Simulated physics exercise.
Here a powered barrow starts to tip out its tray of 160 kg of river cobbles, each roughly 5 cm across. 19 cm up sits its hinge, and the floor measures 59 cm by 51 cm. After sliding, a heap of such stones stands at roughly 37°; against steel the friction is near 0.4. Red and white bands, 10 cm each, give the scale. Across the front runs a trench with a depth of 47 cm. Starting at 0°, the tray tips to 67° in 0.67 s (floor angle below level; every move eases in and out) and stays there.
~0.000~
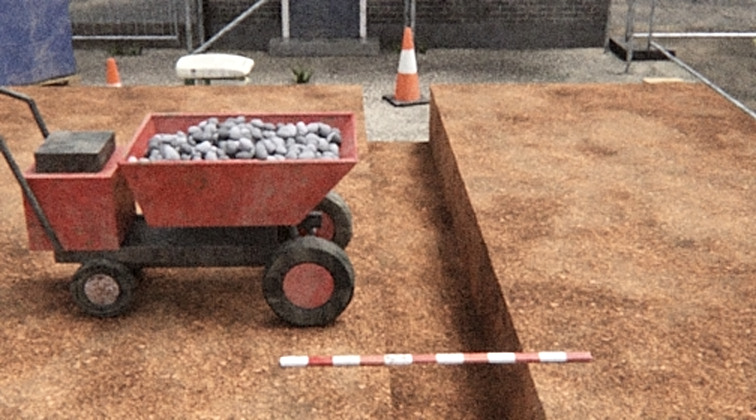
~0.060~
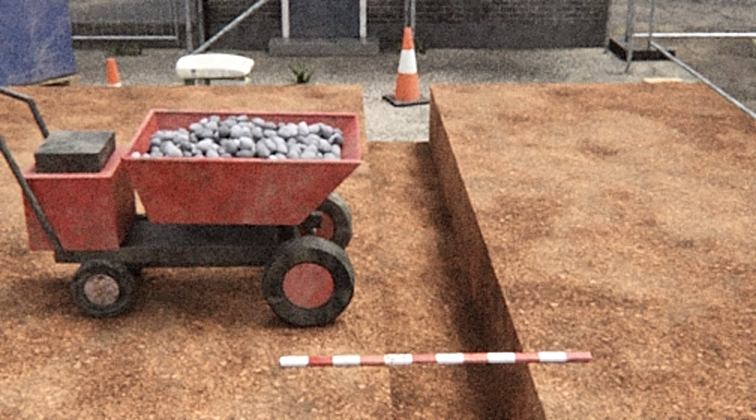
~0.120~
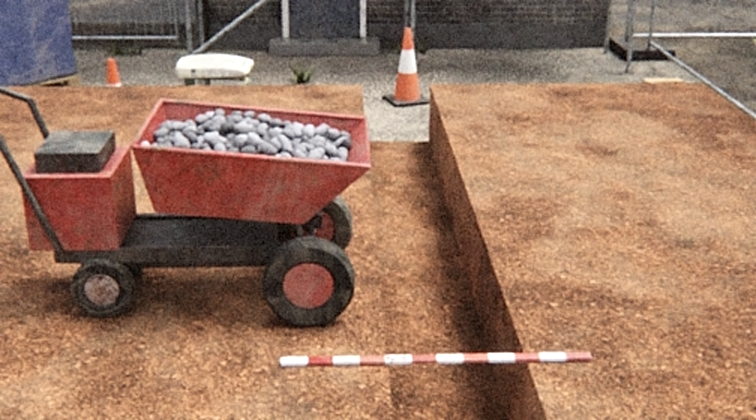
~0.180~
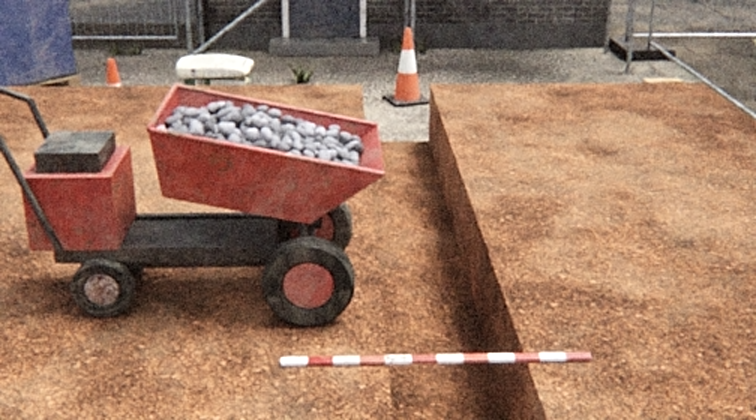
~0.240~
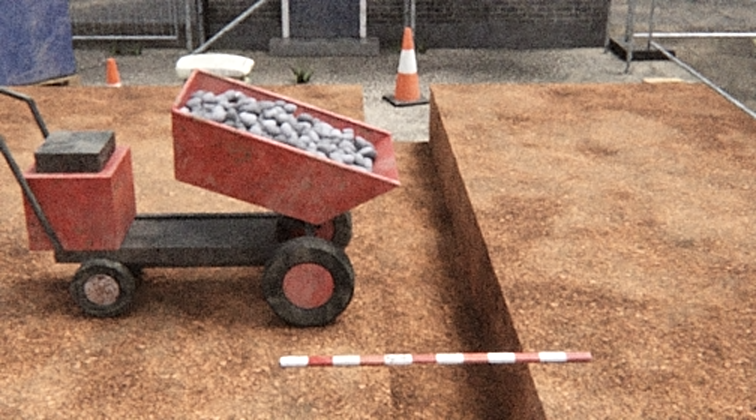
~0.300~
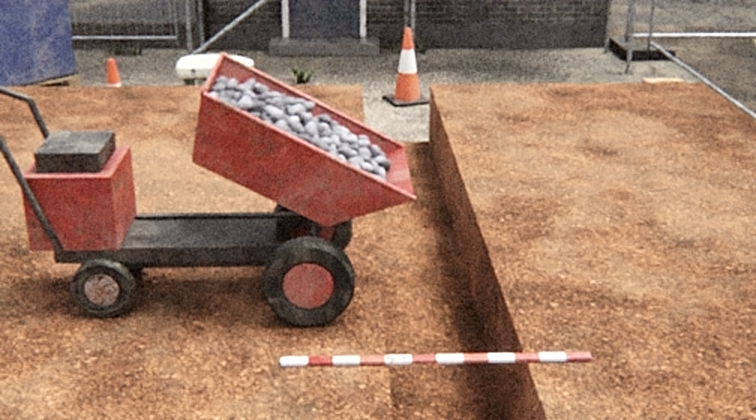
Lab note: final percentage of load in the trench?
Approx. 63 %.
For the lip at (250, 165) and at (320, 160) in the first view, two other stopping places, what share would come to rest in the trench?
Result: Close to 95 then close to 90 per cent.
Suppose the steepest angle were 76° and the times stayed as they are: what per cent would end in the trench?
Roughly 65%.
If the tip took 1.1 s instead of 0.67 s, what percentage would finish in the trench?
75 %.
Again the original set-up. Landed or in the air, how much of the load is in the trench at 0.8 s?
Something like 20 in a hundred.
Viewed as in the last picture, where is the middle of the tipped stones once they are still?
Their middle ends up near (484, 360).
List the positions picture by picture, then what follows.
In the first frame, lip at (357, 162), floor tilted 0°, highest stones at (234, 130).
In the second frame, the tray is at 2°, its lip at (360, 163); the top of the load is at (225, 129); the stones move at 0.4 m/s on average.
In the third frame, the tray is at 6°, its lip at (370, 167); the top of the load is at (214, 123); the stones move at 0.7 m/s on average.
In the fourth frame, lip at (384, 174), floor tilted 12°, highest stones at (211, 114); the stones move at 1.1 m/s on average.
In the fifth frame, lip at (399, 185), floor tilted 20°, highest stones at (211, 102); the stones move at 1.3 m/s on average.
In the sixth frame, the tray is at 28°, its lip at (414, 199); the top of the load is at (228, 88); the stones move at 1.4 m/s on average.
After 0.5 s the floor is at 56°; 100 % in the tray; the foremost stones are at (428, 215).
After 0.8 s the floor is at 67°; 74 % in the tray, 22 % in the trench, 4 % past the trench; the foremost stones are at (527, 280).
After 1.1 s the floor is at 67°; 23 % in the tray, 40 % in the trench, 37 % past the trench; the foremost stones are at (693, 294).
After 3.1 s the floor is at 67°; 0 % in the tray, 63 % in the trench, 37 % past the trench; the foremost stones are past the picture's edge.
